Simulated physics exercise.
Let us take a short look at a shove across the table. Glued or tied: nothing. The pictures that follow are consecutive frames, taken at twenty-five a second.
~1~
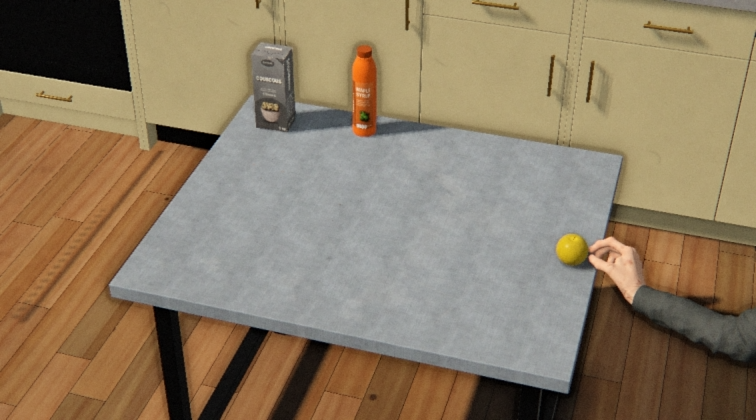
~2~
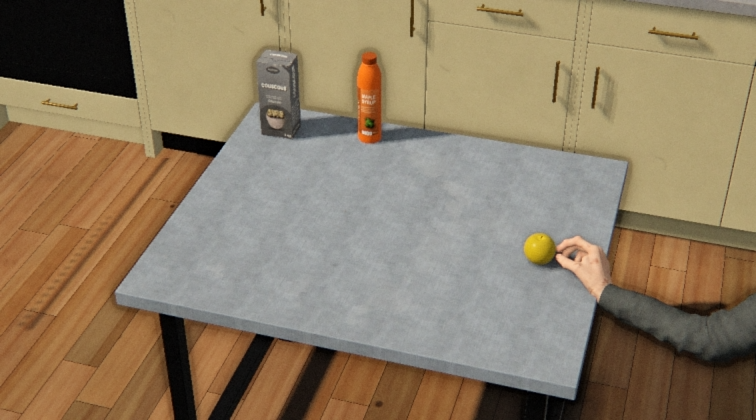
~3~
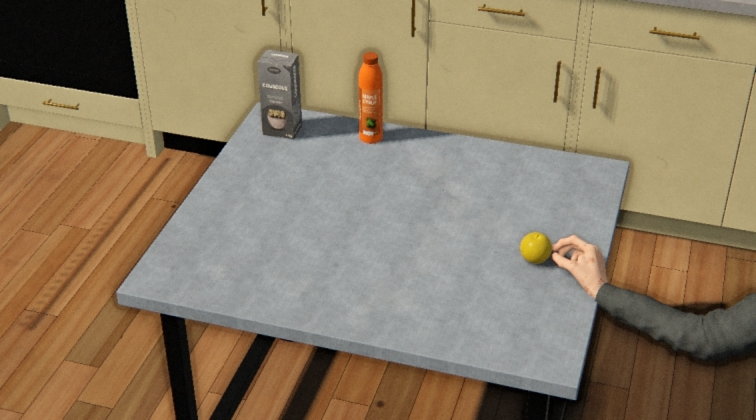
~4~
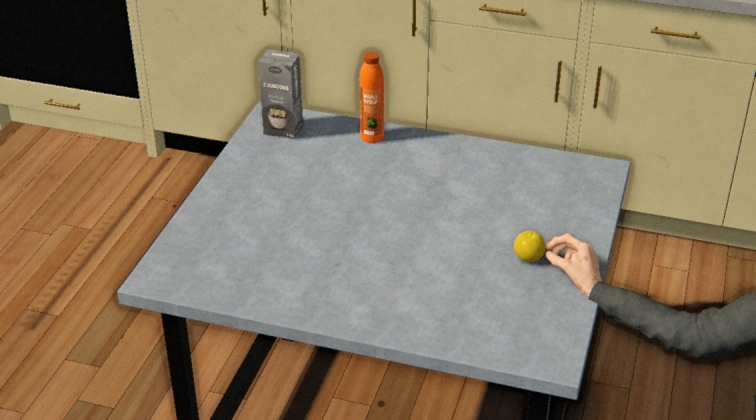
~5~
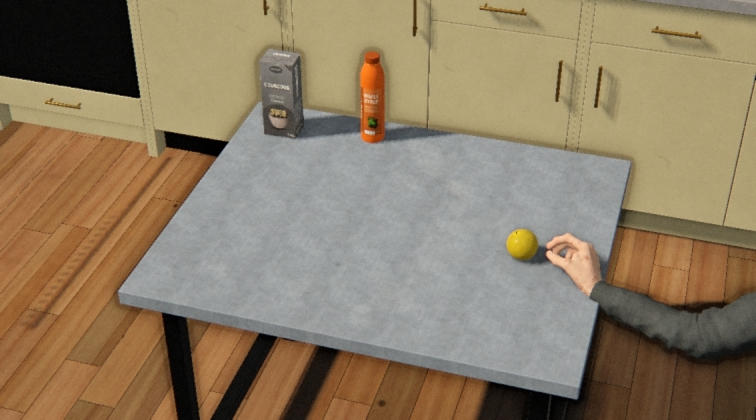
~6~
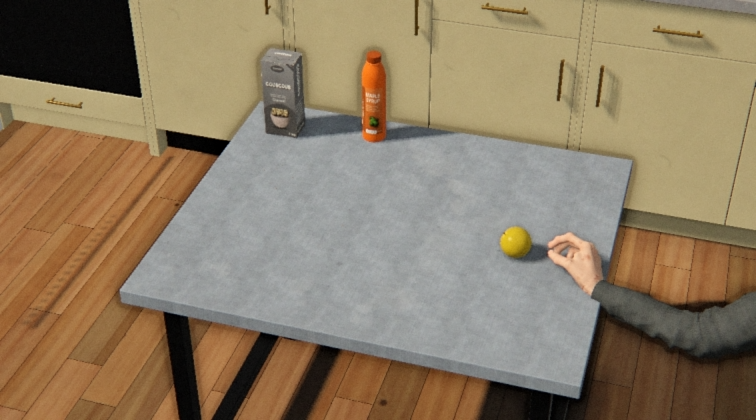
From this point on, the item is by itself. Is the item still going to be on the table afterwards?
Lingers on top.
Then, 0.20 s after the last picture, yellow apple rolled well along near (480, 236).
Then, 0.40 s after the last picture, yellow apple rolled well along near (450, 230).
Then, 0.70 s after the last picture, yellow apple rolled well along near (413, 224).
Then, 1.10 s after the last picture, yellow apple rolled well along near (381, 218).
At rest, moved from the start, yellow apple. Seen from the same camera at the end, yellow apple near (369, 216).
